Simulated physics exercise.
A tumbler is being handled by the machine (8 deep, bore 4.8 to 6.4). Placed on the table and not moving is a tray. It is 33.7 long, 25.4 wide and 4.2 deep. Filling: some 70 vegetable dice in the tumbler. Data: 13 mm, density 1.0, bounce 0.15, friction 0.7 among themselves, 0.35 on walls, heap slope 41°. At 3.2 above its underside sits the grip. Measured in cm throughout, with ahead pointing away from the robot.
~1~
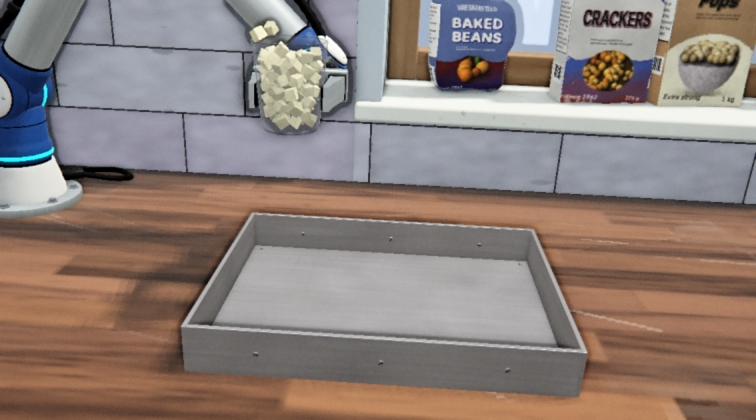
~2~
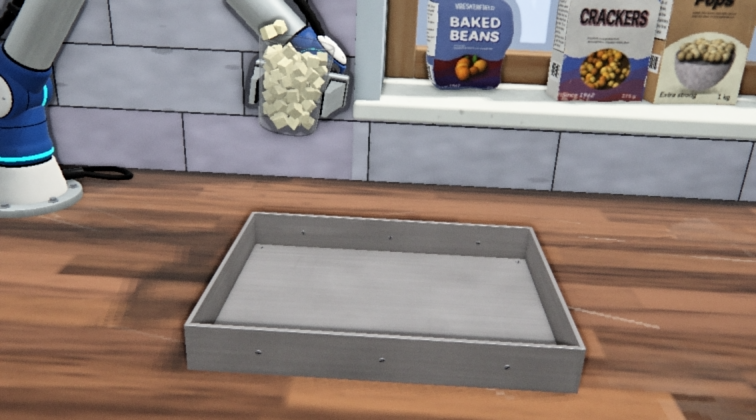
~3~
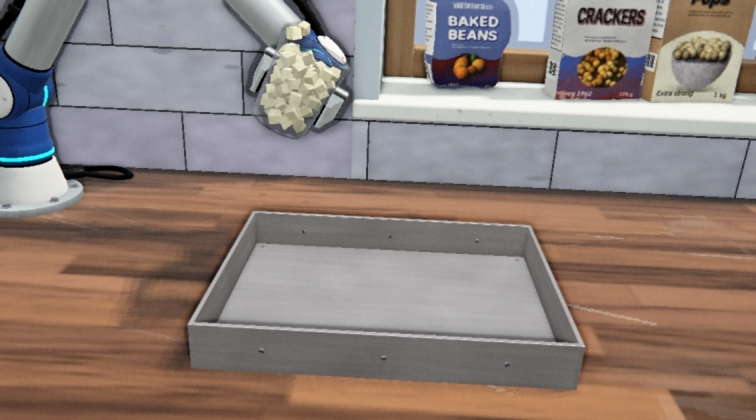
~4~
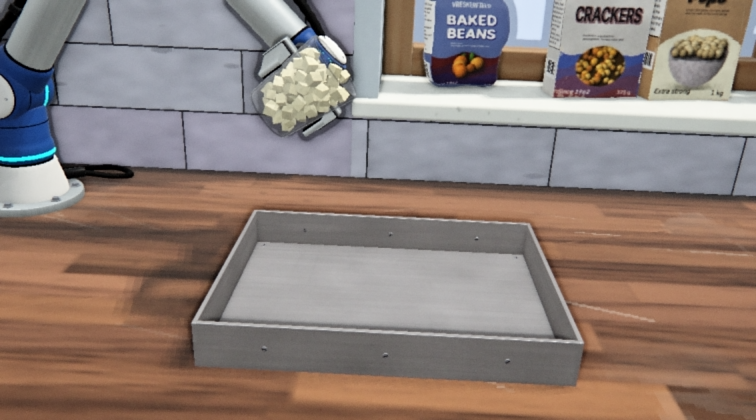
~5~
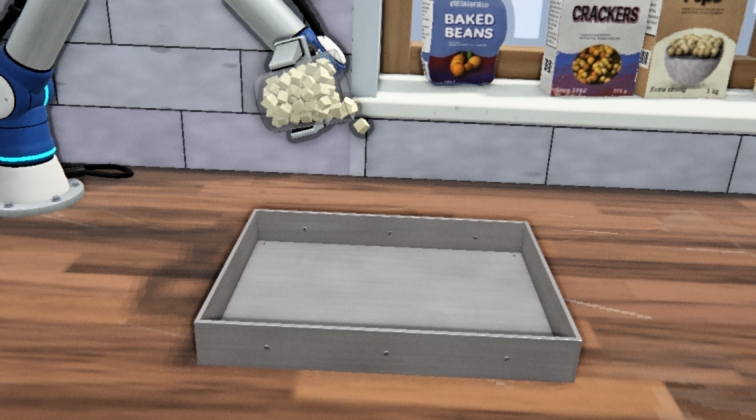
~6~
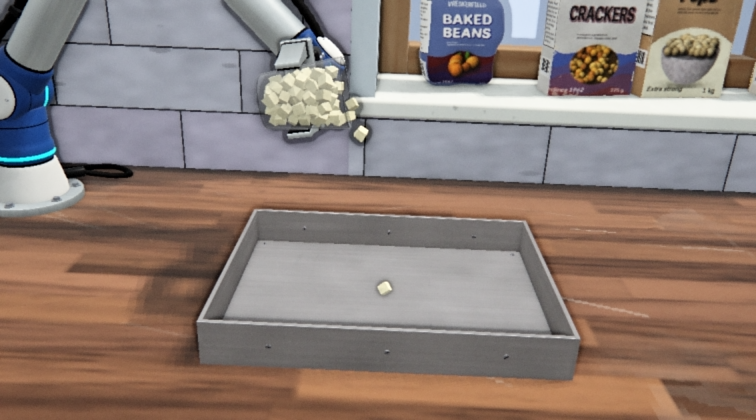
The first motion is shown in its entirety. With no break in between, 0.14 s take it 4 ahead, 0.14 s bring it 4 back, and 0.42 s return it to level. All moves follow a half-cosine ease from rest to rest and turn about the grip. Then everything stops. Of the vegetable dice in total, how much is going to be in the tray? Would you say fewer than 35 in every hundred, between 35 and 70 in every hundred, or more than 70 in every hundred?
Between 35 and 70 in every hundred.
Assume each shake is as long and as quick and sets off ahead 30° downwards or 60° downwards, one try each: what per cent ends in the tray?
You'd get some 20 per cent with the first setting and some 10 per cent with the second.
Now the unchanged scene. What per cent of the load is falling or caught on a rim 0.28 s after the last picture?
Around 29 percent of the load.
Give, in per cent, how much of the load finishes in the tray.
45 per cent, more or less.
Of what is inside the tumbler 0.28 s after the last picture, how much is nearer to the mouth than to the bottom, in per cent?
Share in the mouth half: About 75 %.
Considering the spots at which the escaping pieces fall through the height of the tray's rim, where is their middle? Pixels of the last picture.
Near (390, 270).
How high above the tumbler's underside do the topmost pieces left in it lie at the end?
Around 6.0 centimetres above the underside.
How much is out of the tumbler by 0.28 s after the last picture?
By then near 35 % is out.
Then, 0.28 s after the last picture, tilted 81° forward, highest piece 24 above the table; 46 in the tumbler, 6 in the tray, 21 in flight or on a rim.
Then, 0.56 s after the last picture, tilted 20° forward, highest piece 26 above the table; 40 in the tumbler, 33 in the tray.
Then, 0.90 s after the last picture, level, highest piece 25 above the table; 40 in the tumbler, 33 in the tray.
Then, 1.95 s after the last picture, level, highest piece 25 above the table; 40 in the tumbler, 33 in the tray.
Final count, 40 in the tumbler, 33 in the tray. That is 45 % in the tray.
